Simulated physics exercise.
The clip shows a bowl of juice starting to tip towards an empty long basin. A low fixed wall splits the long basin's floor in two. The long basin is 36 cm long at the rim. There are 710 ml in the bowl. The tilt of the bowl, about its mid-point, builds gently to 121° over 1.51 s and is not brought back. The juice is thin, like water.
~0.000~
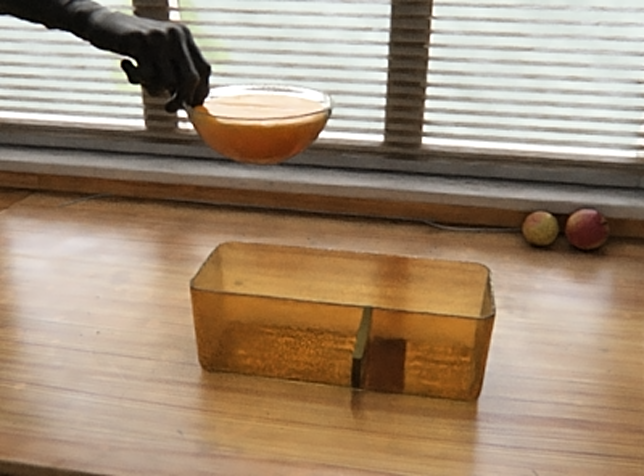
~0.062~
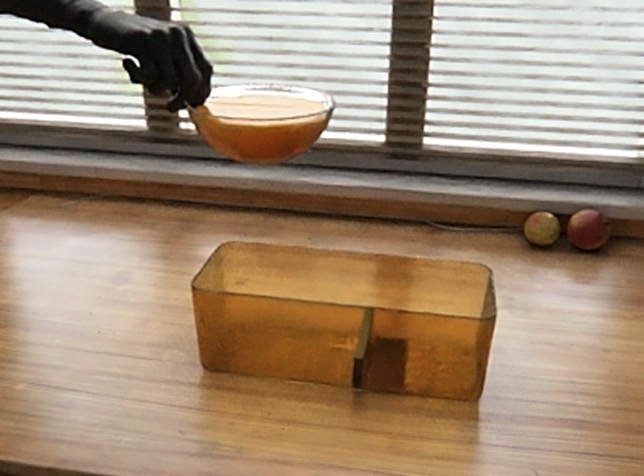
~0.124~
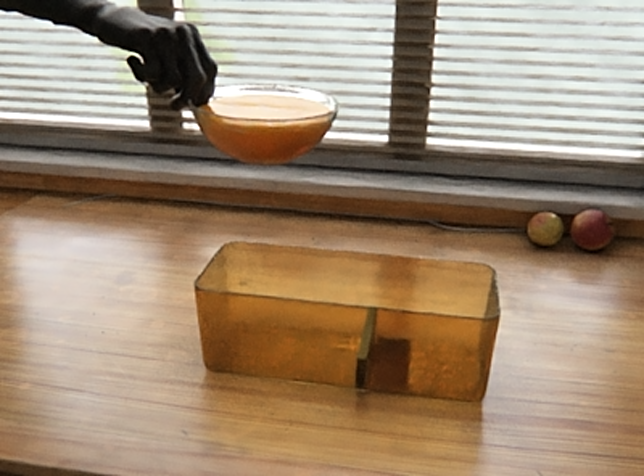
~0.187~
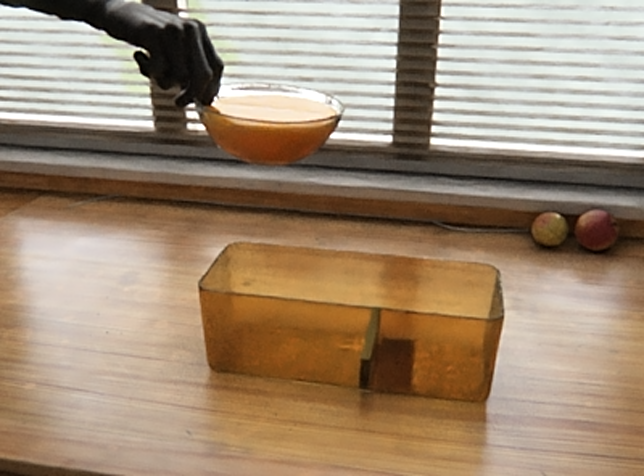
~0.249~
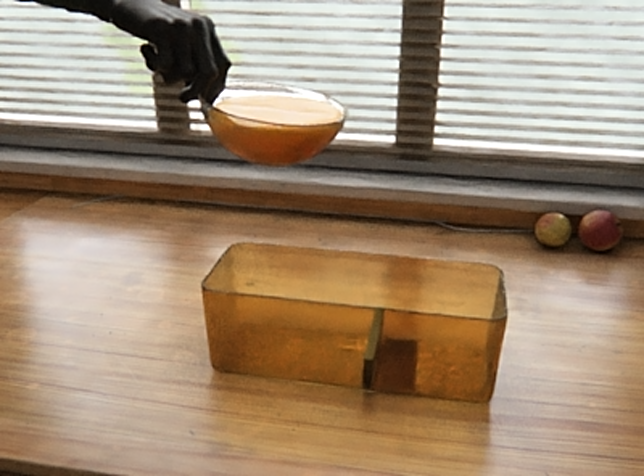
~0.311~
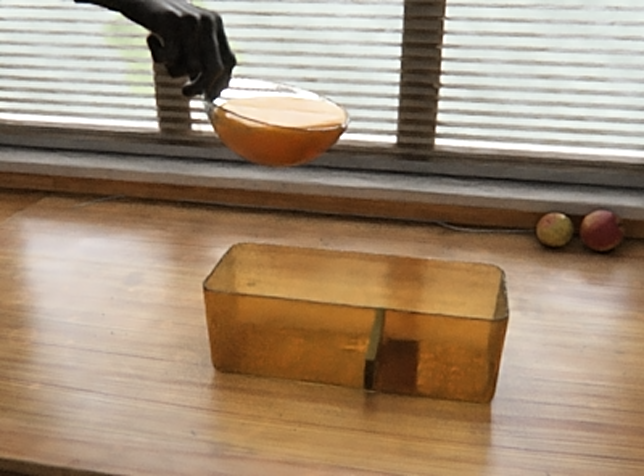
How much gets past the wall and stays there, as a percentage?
About 74 per cent.
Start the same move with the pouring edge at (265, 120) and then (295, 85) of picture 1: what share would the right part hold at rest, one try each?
In turn about 5 and 45 per cent.
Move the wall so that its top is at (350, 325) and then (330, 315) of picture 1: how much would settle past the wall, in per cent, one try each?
First 85, then 95 per cent.
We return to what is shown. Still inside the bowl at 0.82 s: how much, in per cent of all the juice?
Some 20 per cent.
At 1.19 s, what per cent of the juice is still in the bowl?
Near 0 in a hundred.
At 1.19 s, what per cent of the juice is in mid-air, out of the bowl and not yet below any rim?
About 0 per cent.
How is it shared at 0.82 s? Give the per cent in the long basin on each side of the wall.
Some 3 per cent left and 38 right.
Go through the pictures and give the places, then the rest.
In the first frame, it leans 0°; its right rim is at (332, 106); the juice meets the walls at (195, 104) and (329, 112); the long basin's rim runs from (205, 264) to (492, 291); the wall's top is at (363, 331).
In the second frame, it leans 1°; its right rim is at (334, 107); the juice meets the walls at (197, 104) and (330, 112).
In the third frame, it leans 2°; its right rim is at (338, 109); the juice meets the walls at (201, 104) and (334, 114).
In the fourth frame, it leans 5°; its right rim is at (342, 113); the juice meets the walls at (206, 103) and (338, 114).
In the fifth frame, it leans 8°; its right rim is at (346, 117); the juice meets the walls at (212, 104) and (343, 116).
In the sixth frame, it leans 12°; its right rim is at (348, 123); the juice meets the walls at (216, 105) and (348, 118); 1 per cent is over the edge.
Then, 0.82 s in, the tilt is 69° and 20 per cent is still to pour, 3 is left of the wall and 38 right of it.
Then, 1.19 s in, the tilt is 108° and 0 per cent is still to pour, 23 is left of the wall and 76 right of it.
Then, 1.59 s in, the tilt is 121° and 0 per cent is still to pour, 25 is left of the wall and 74 right of it.
Then, 2.01 s in, the tilt is 121° and 0 per cent is still to pour, 25 is left of the wall and 73 right of it.
Finally, 25 per cent lies left of the wall, 74 right of it and 1 outside.
